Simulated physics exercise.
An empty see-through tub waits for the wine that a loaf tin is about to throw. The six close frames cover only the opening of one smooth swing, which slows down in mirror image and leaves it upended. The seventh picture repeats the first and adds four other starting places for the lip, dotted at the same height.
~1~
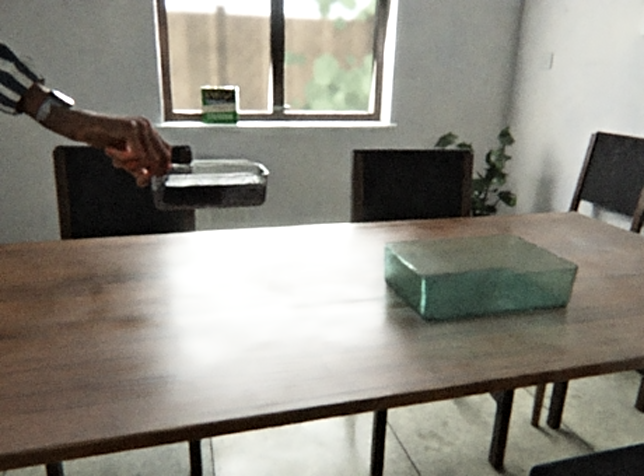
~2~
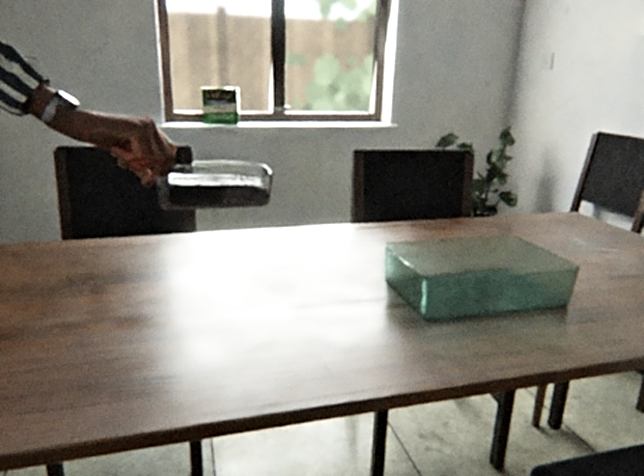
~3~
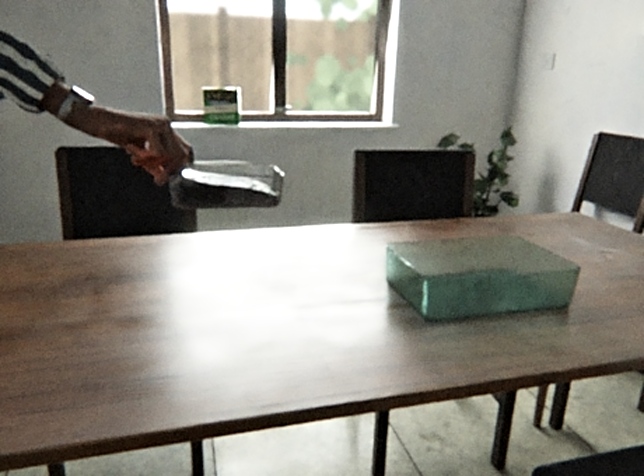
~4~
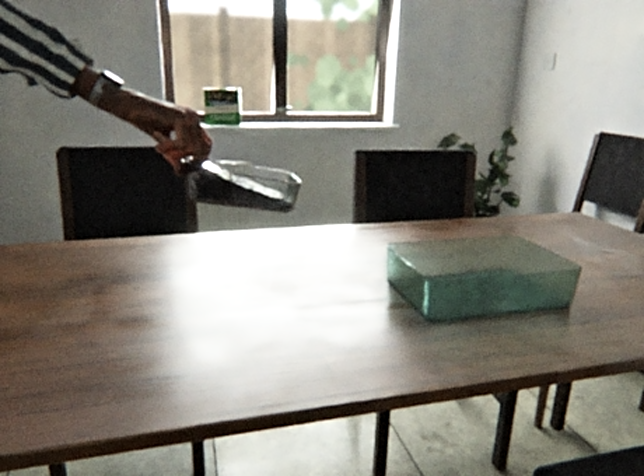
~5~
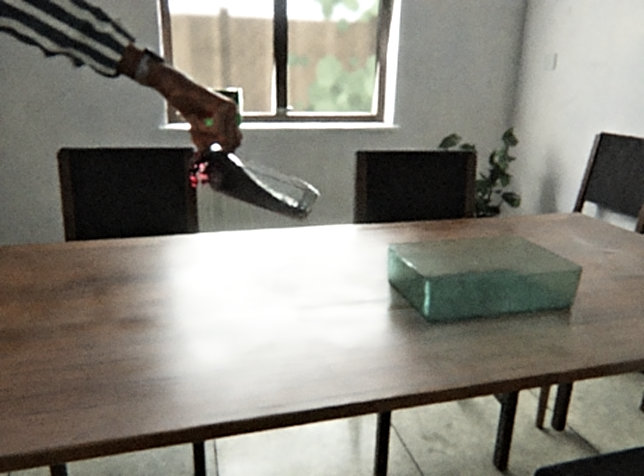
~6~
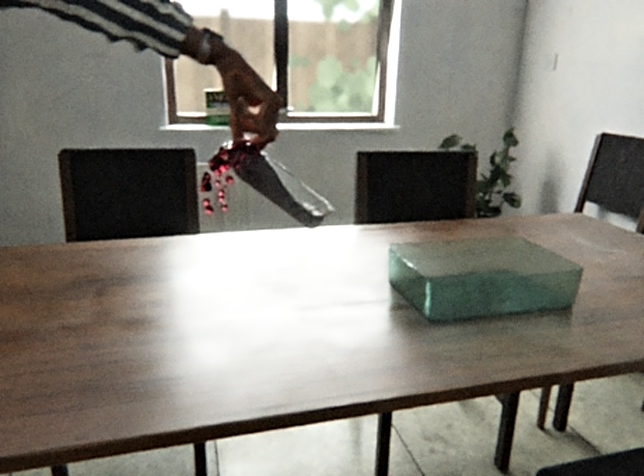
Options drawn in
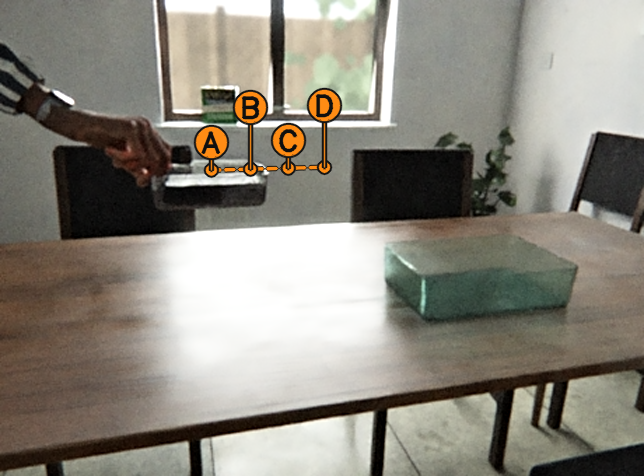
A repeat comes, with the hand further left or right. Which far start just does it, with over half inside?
D will do.
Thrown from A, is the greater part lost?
Yes, that goes wrong.
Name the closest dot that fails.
Dot C.
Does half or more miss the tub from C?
Yes, it does.
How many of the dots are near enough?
One of them.
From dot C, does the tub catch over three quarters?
No.
On the marked copy, A at (211, 170); B at (250, 169); C at (288, 168); D at (324, 167).
Choosing A, about 0 % lands in the tub, 99 % falls short.
Choosing B, about 6 % lands in the tub, 93 % falls short.
Choosing C, about 26 % lands in the tub, 69 % falls short and 6 % goes beside or beyond.
Choosing D, about 69 % lands in the tub, 23 % falls short and 8 % goes beside or beyond.
